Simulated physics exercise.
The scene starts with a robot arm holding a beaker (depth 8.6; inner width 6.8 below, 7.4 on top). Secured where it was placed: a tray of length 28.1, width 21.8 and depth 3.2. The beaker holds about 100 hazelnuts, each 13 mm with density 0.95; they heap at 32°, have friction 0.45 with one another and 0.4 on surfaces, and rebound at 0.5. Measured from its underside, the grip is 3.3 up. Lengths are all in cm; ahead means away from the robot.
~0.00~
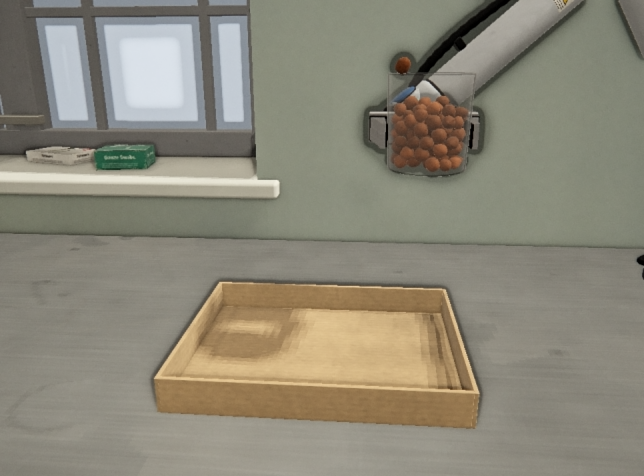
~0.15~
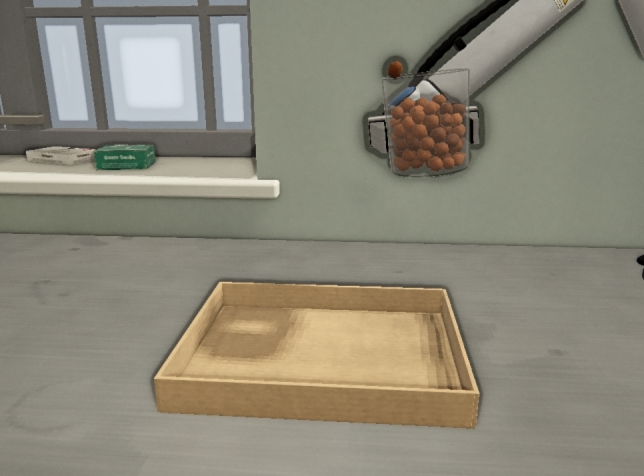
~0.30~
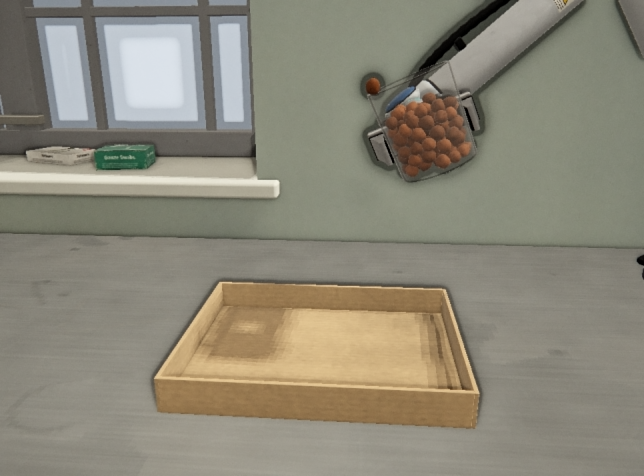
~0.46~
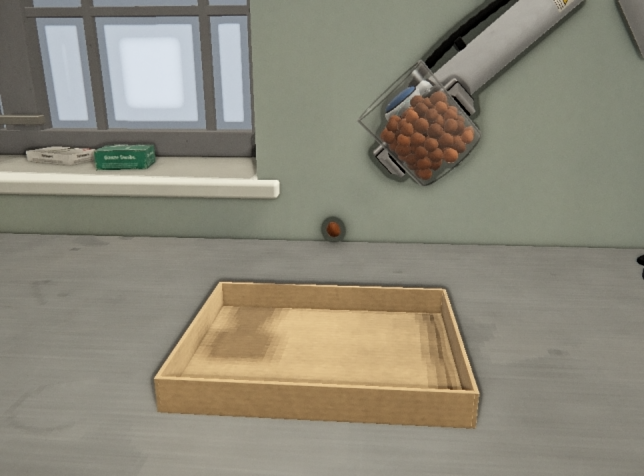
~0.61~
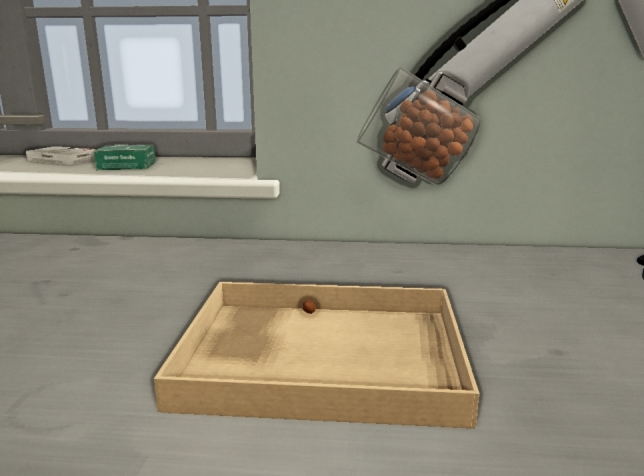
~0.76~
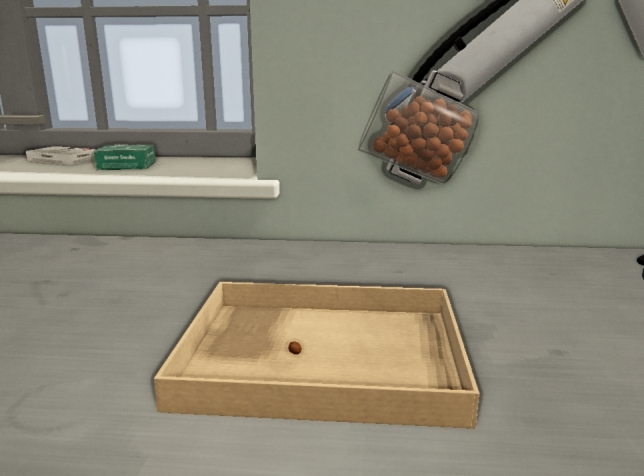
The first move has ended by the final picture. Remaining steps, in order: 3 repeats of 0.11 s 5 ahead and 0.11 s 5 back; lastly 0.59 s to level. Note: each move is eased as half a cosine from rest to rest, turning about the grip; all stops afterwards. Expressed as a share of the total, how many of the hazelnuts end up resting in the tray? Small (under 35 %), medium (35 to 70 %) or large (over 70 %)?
Medium.
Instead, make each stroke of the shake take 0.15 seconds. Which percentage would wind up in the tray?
That would give around 40 per cent.
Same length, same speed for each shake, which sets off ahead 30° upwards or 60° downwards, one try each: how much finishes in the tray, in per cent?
It comes to around 80 per cent on the first try and around 15 per cent on the second.
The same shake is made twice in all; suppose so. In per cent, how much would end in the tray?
In that case some 45 per cent.
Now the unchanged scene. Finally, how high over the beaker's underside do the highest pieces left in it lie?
About 5.0 cm.
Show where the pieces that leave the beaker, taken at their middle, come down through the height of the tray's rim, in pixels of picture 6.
Centre: About (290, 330).
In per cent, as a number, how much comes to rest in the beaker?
Roughly 35 in a hundred.
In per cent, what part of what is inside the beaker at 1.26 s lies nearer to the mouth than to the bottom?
Mouth half share: Roughly 30 %.
By 1.26 s, tilted 67° forward, highest piece 25 above the table; 50 in the beaker, 29 in the tray, 3 on the table or floor, 20 in flight or on a rim.
By 1.76 s, tilted 26° forward, highest piece 27 above the table; 53 in the tray, 37 in the beaker, 12 on the table or floor.
By 2.21 s, level, highest piece 26 above the table; 53 in the tray, 37 in the beaker, 12 on the table or floor.
By 3.26 s, level, highest piece 26 above the table; 53 in the tray, 37 in the beaker, 12 on the table or floor.
Final count, 53 in the tray, 37 in the beaker, 12 on the table or floor. That is 52 % in the tray.
